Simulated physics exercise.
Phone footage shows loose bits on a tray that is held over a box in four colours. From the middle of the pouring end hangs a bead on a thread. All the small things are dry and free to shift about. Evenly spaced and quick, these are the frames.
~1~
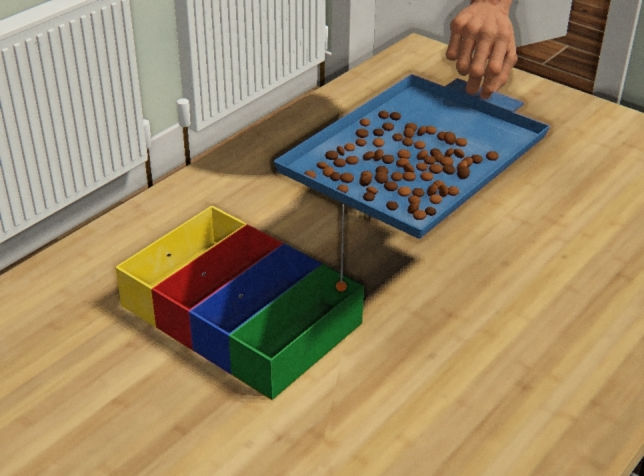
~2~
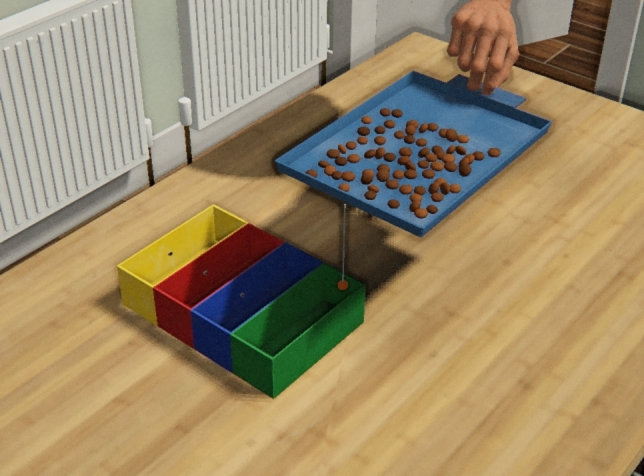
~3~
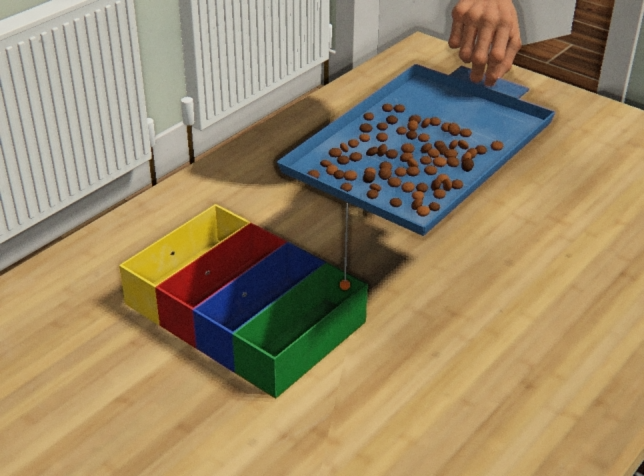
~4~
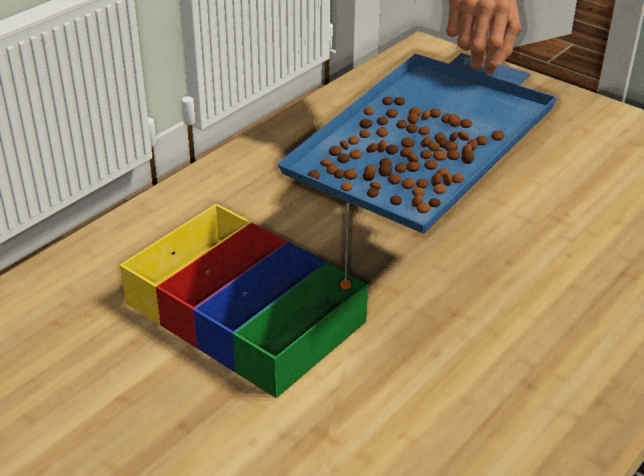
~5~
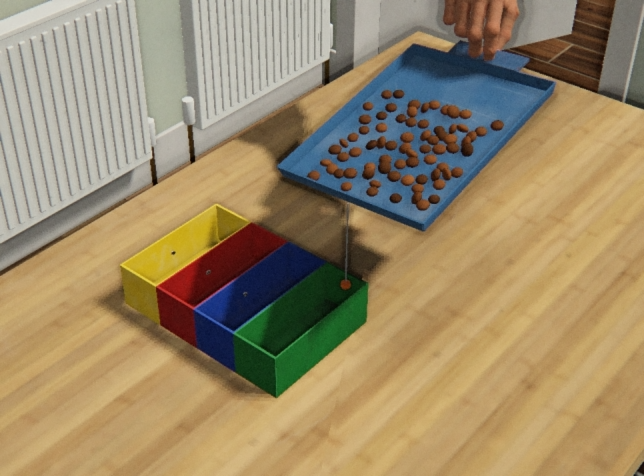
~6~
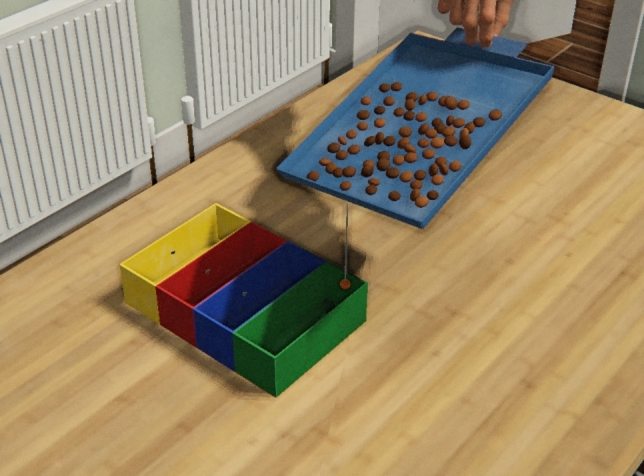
We see a hand holding a blue tray of loose brown bits above a box with yellow, red, blue and green cells; the tray starts level, then gradually tilts toward its left corner while the bits barely shift.
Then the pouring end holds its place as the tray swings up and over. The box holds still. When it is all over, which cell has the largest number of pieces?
The blue cell.
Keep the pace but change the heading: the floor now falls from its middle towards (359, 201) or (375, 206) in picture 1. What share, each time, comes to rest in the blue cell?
The first try gives close to 10 per cent, the second close to 0 per cent.
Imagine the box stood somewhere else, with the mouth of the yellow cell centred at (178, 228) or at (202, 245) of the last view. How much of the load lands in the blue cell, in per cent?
Around 30 and around 50 per cent, in that order.
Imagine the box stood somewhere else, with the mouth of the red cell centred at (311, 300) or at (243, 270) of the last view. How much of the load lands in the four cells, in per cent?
You'd get 90 per cent first and 100 per cent second.
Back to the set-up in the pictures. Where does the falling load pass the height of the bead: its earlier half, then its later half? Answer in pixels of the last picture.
About (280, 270), and after that about (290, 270).
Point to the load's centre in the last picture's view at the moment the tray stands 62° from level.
The load is centred around (331, 170).
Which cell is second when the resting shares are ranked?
The answer would be the cell in green.
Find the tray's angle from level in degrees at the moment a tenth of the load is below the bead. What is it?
Roughly 75 degrees from level.
Just after the last frame, tray tipped steeply; almost all on the tray; just a few falling or outside the box.
A moment on, tray tipped past a quarter turn; about a tenth on the tray; roughly a third in the blue cell; roughly a quarter in the green cell; about a tenth in the red cell; roughly a quarter falling or outside the box.
Further on, tray tipped past a quarter turn; roughly two thirds in the blue cell; roughly a quarter in the green cell; about a tenth in the red cell; about a tenth falling or outside the box.
When it is over, tray tipped past a quarter turn; roughly two thirds in the blue cell; roughly a quarter in the green cell; about a tenth in the red cell; not one in the yellow cell; about a tenth outside the box.
